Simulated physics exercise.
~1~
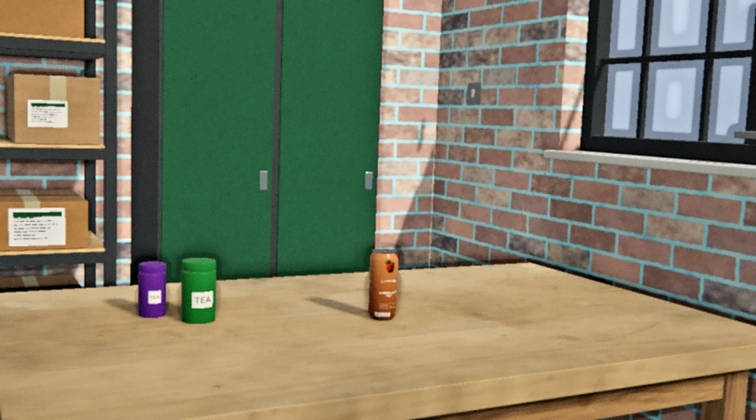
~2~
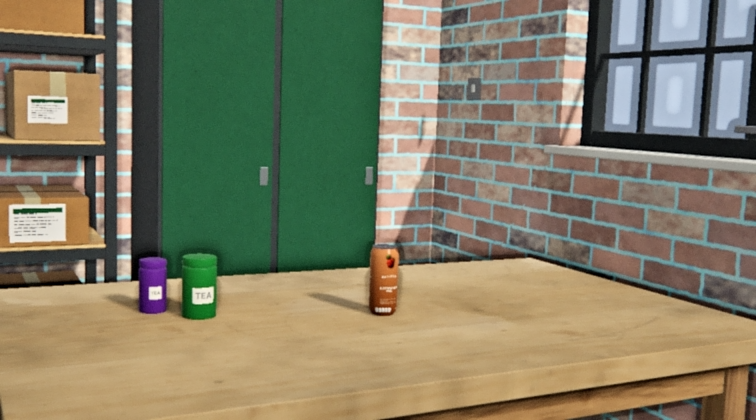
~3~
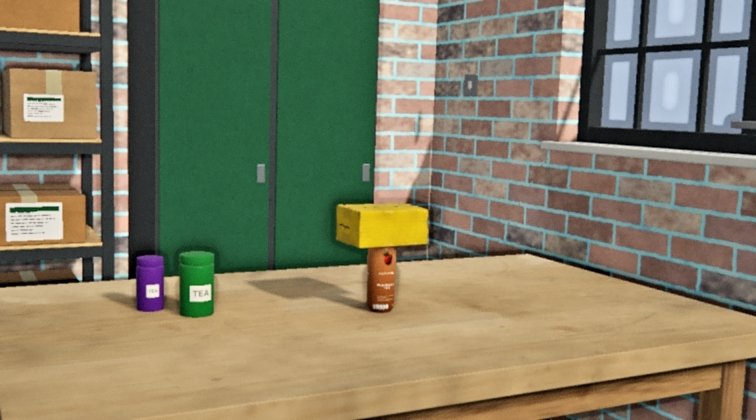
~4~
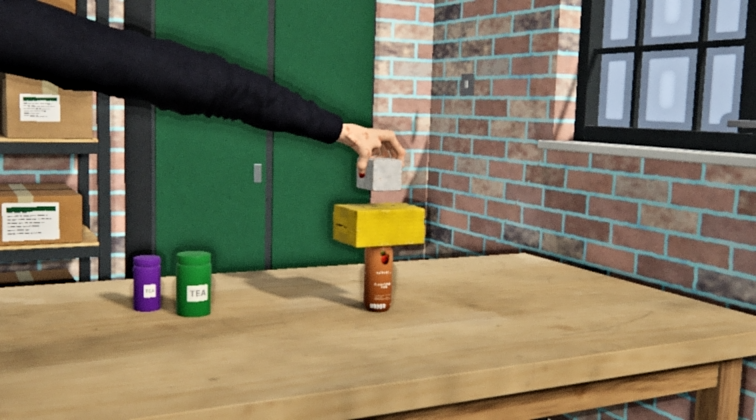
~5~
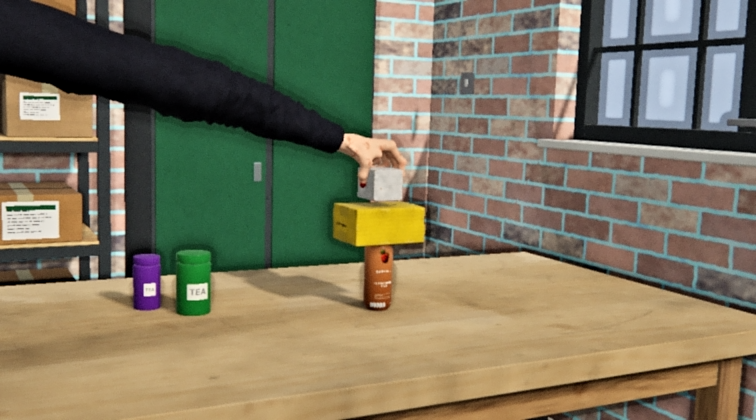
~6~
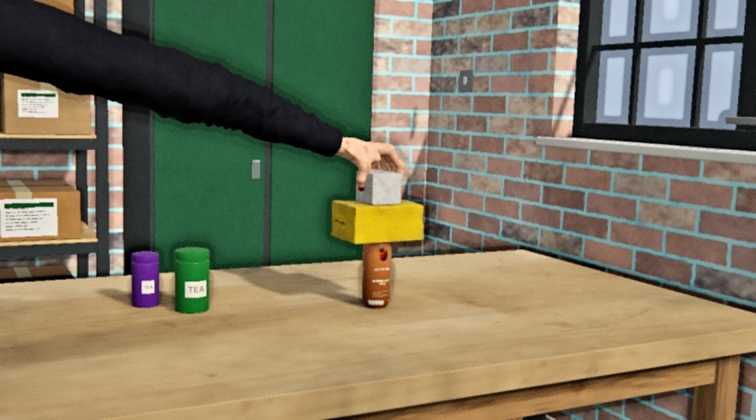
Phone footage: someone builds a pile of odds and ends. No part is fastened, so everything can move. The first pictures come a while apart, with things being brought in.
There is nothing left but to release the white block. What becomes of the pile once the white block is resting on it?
The pile remains standing.
Then, 1.00 s later than the last frame, all is still.
Then, 2.10 s later than the last frame, white block resting near (378, 188).
When it is over, all 5 as before. End places, in pixels of the last picture, white block near (378, 188). The pile holds.
